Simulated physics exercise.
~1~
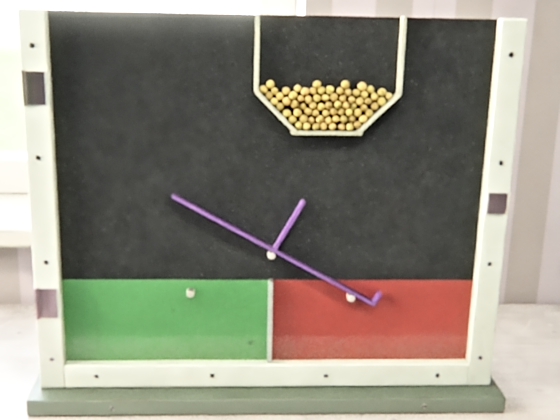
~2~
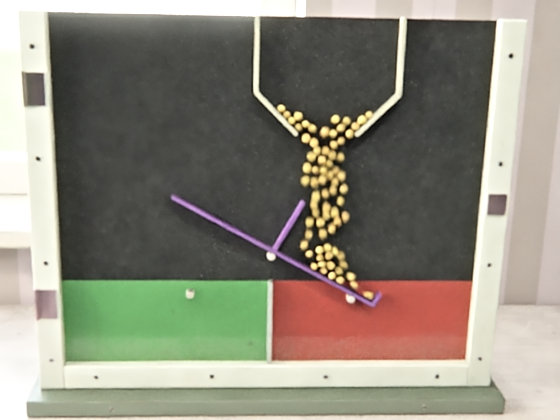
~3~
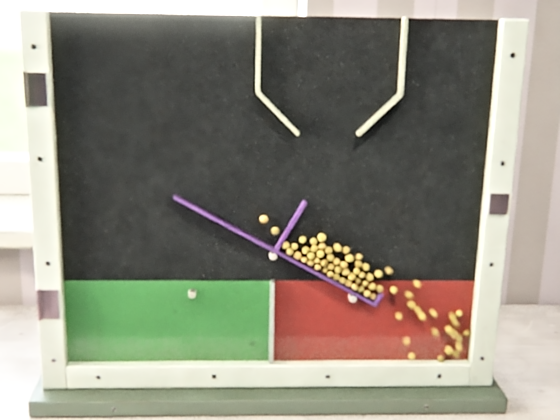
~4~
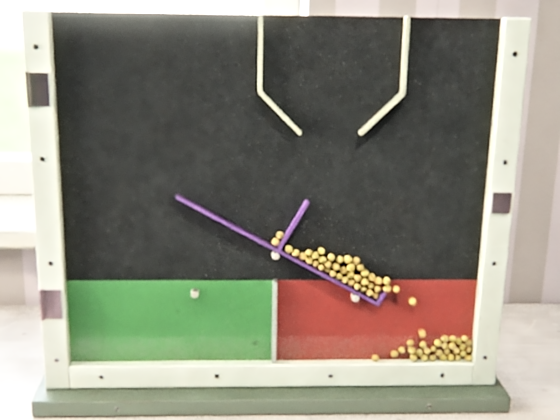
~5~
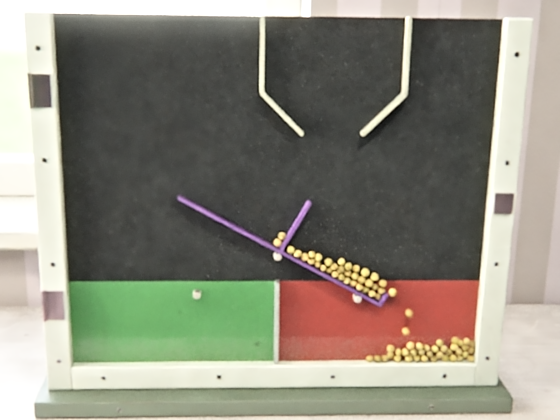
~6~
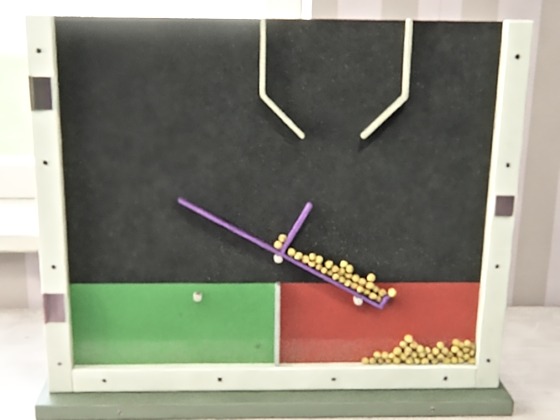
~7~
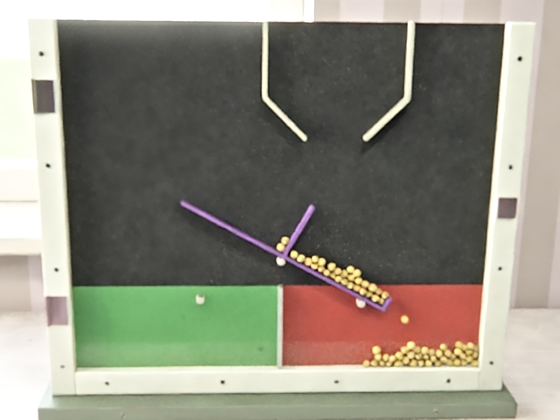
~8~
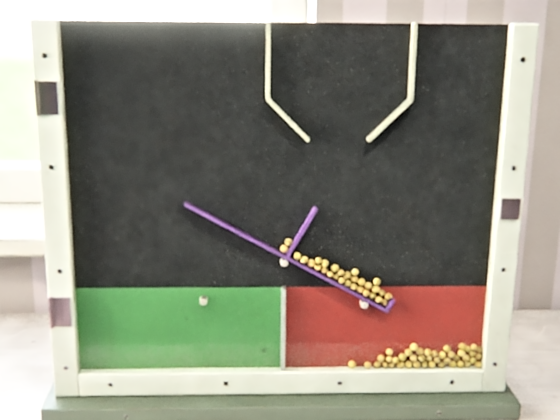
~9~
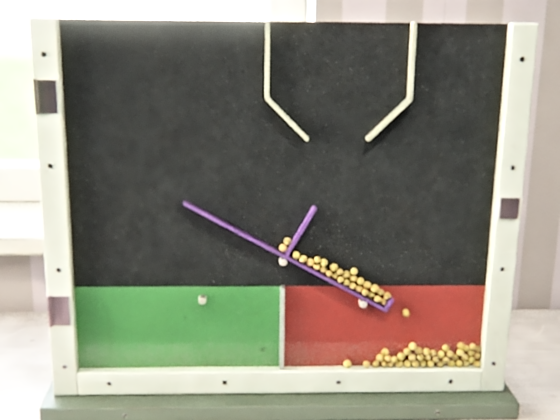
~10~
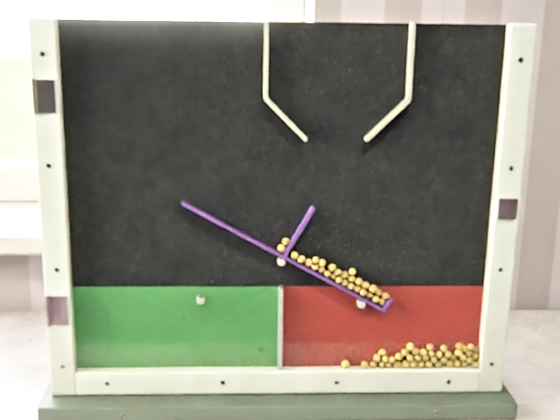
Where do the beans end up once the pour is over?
The main part of the beans ends up in the red bin, and a fair share stays on the tilted tray. Hardly any land in the green bin.
